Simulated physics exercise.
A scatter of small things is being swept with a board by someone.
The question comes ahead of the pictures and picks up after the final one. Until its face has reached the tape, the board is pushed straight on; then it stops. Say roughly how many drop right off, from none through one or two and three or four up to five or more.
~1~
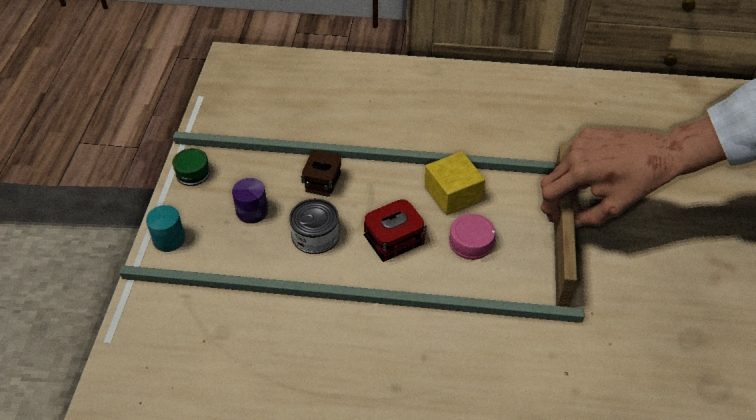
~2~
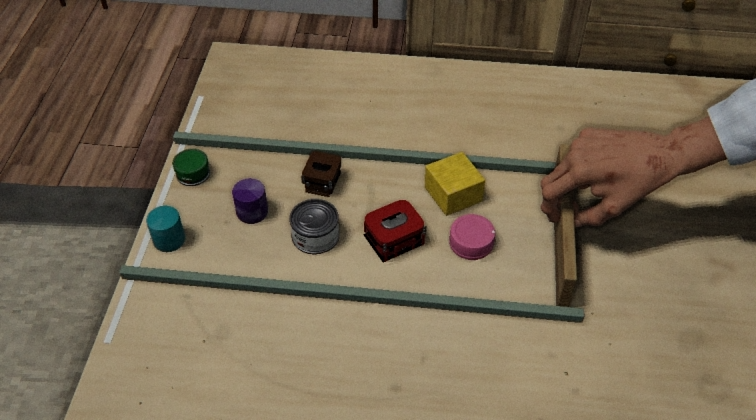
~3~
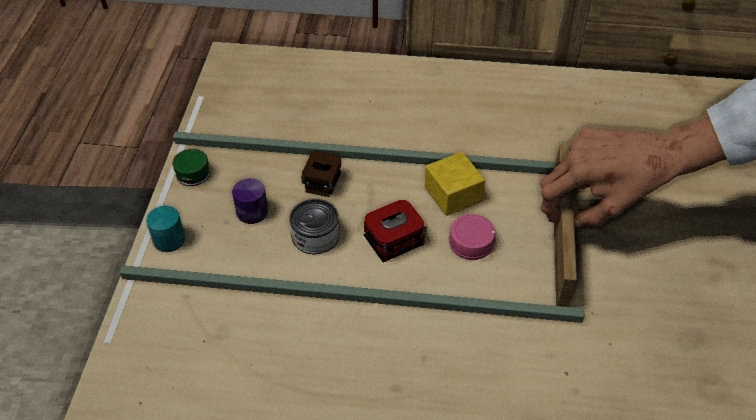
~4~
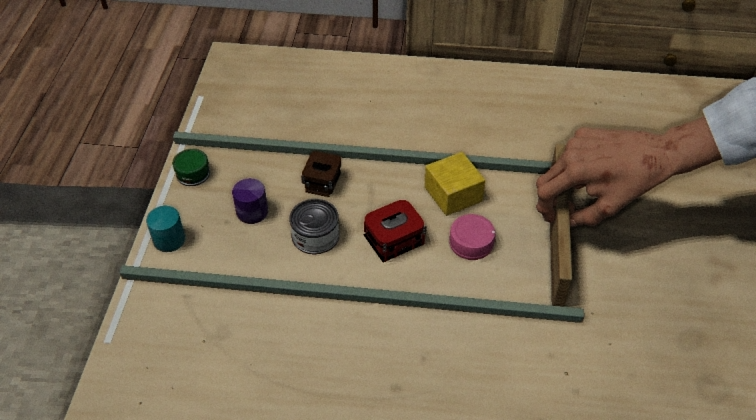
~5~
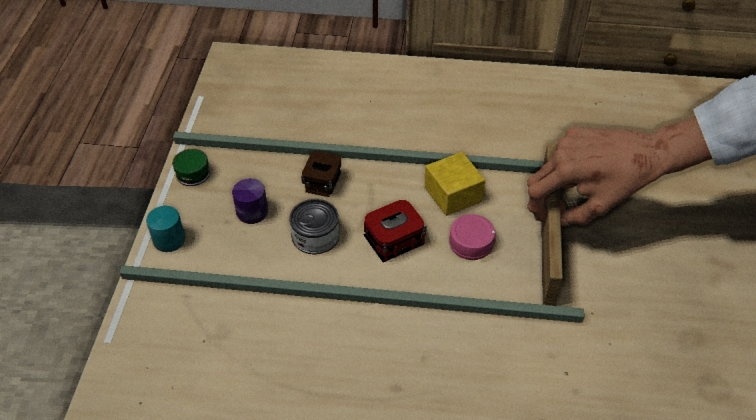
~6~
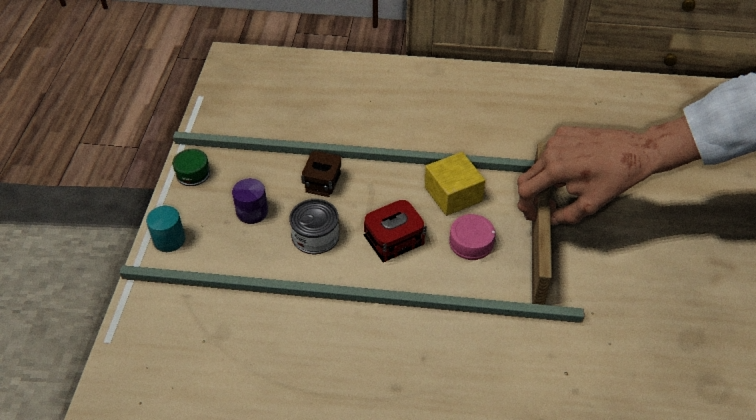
Off the edge: Upward of four.
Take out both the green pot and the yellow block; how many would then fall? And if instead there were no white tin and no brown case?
You'd get 6 in the first case and 6 in the second one.
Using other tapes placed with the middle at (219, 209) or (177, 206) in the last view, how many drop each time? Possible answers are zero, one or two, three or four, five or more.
In order: Three to four; more than four.
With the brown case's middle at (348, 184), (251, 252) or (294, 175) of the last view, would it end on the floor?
Well, the brown case does not stay; it does not stay; it does not stay.
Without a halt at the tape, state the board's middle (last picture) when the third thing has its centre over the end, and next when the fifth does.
I'd put the first at about (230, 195) and the next at about (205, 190).
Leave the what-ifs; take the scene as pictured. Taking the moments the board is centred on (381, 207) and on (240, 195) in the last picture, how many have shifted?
One spot: 5. Other spot: 8.
Early on, none off yet; turquoise lid at rest near (166, 229); green pot at rest near (191, 167); purple lid travelled a little near (234, 196).
Finally, the number that fall off is five or more; lost, pink lid, yellow block, red case, white tin, brown case, purple lid, green pot and turquoise lid.
